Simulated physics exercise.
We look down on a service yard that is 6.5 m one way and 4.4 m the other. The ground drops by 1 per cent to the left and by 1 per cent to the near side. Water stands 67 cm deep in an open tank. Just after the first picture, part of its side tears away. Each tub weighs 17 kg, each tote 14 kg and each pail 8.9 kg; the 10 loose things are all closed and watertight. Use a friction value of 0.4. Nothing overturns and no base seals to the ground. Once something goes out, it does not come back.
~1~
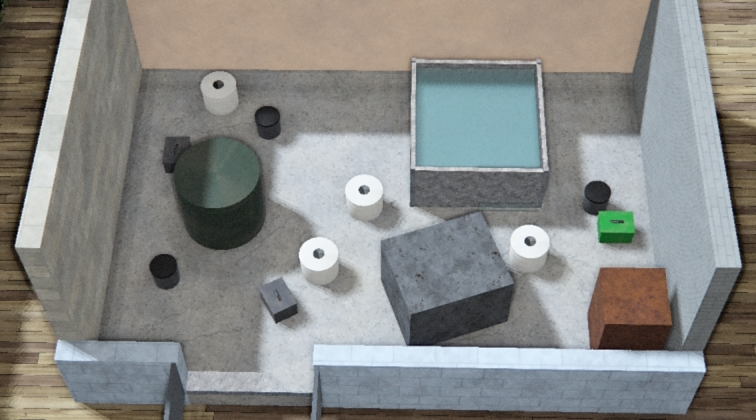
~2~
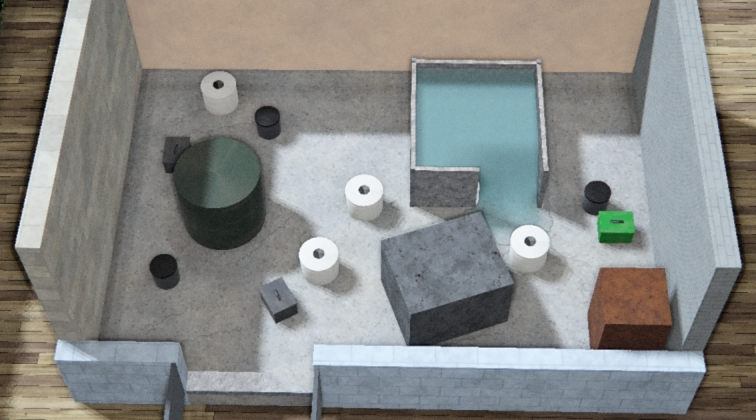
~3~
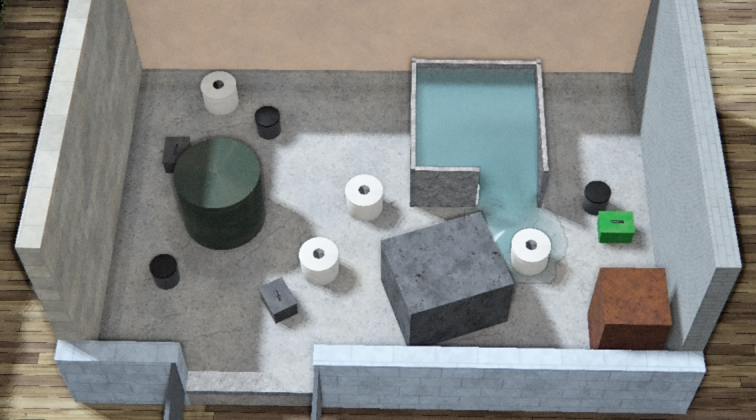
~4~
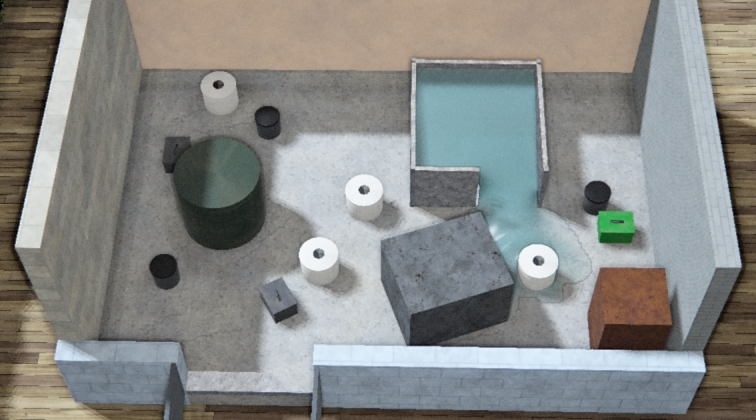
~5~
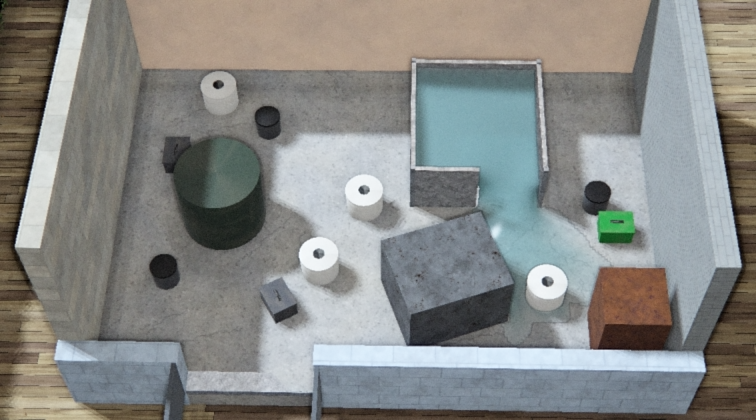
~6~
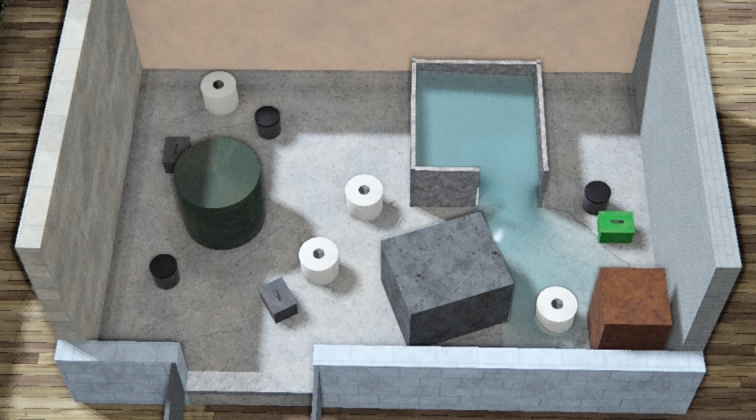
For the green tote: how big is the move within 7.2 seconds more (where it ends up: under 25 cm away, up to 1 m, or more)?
My money says it makes a small move.
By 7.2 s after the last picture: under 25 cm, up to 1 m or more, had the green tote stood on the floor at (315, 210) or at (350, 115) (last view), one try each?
Respectively: It rests almost unmoved; it rests almost unmoved.
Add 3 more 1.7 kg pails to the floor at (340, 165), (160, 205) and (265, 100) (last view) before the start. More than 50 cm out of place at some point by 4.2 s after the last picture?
Taking them in order: Not far enough, not far enough and not far enough.
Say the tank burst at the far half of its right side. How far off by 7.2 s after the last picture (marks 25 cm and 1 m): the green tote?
From there, the green tote gets swept far.
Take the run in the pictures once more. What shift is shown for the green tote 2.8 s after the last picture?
Around 40 cm from the start by that time.
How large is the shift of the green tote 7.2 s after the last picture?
About 60 cm.
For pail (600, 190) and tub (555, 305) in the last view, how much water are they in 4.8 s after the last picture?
Roughly 4 and 17 cm.
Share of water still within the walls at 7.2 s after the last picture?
Around 98 % of the water.
Then, 0.9 s after the last picture the green tote is near (617, 222), 0.0 m from its start, aground; 0 of 10 are out; 1 afloat.
Then, 2.8 s after the last picture the green tote is near (597, 196), 0.4 m from its start, aground; 0 of 10 are out; 1 afloat.
Then, 4.8 s after the last picture the green tote is near (591, 189), 0.5 m from its start, aground; 0 of 10 are out; 1 afloat.
Then, 7.2 s after the last picture the green tote is near (589, 187), 0.6 m from its start, aground; 0 of 10 are out; 0 afloat.
